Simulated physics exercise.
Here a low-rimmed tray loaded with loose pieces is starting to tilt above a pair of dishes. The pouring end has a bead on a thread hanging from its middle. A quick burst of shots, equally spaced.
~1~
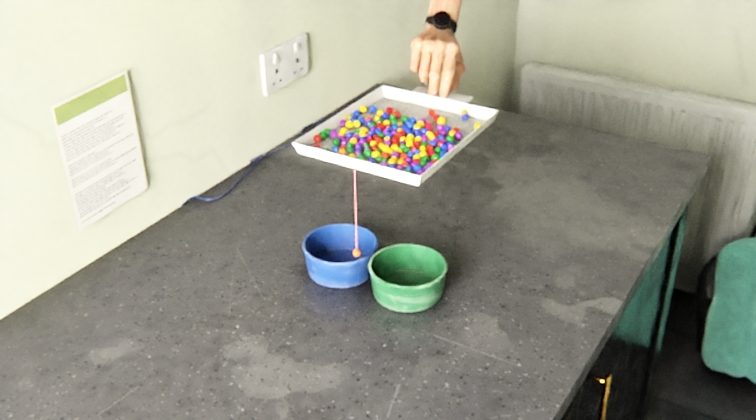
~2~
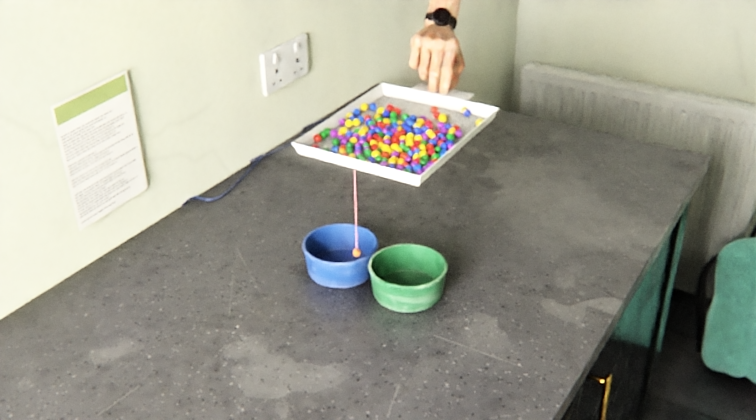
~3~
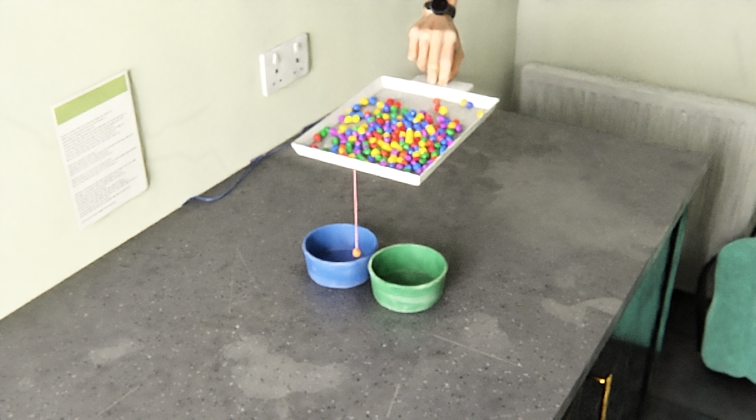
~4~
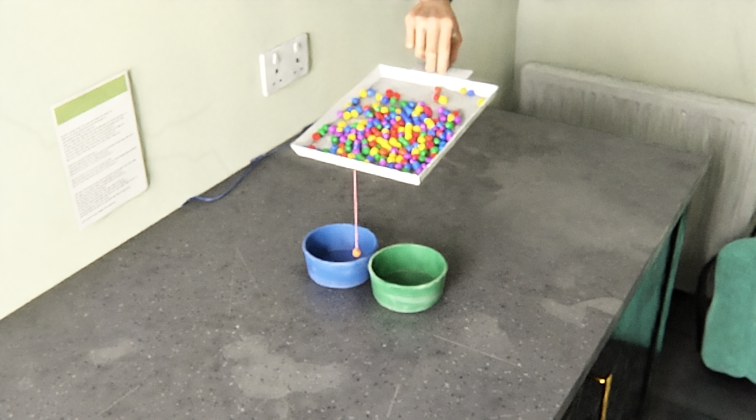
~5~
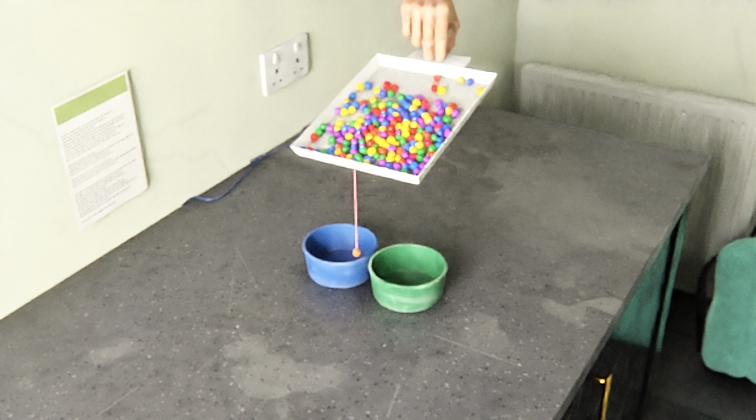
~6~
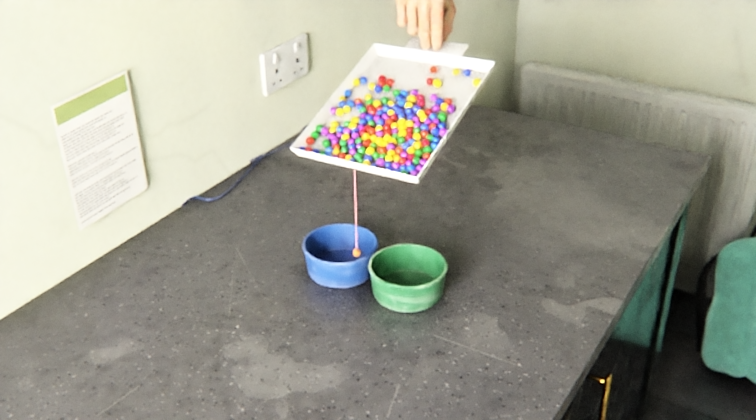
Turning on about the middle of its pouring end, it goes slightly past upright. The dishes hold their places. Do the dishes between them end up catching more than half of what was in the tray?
No.
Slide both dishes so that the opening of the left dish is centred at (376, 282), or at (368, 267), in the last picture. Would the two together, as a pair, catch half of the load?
Taking the places in turn, it's shy of half and then shy of half.
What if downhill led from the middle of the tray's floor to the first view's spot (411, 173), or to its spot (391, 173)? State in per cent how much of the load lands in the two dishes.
About 20 % and about 10 %.
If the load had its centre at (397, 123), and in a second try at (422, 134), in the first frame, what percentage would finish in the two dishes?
Estimate: 0 % first, 0 % second.
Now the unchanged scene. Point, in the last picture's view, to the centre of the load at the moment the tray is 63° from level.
The centre of the load shows up near (341, 160) in the last view.
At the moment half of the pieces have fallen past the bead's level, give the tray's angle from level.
My estimate is some 80 degrees.
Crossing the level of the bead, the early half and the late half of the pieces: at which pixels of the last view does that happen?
About (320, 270), and after that about (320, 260).
Shortly afterwards, tray tipped steeply; near two thirds on the tray; a little outside both; near a quarter in the air.
Next, tray tipped past a quarter turn; only a few on the tray; the bulk outside both; a little in the air.
Some moments later, tray tipped past a quarter turn; the whole lot outside both.
In the end, tray tipped past a quarter turn; none at all in the right dish; none at all in the left dish; the whole lot outside both.
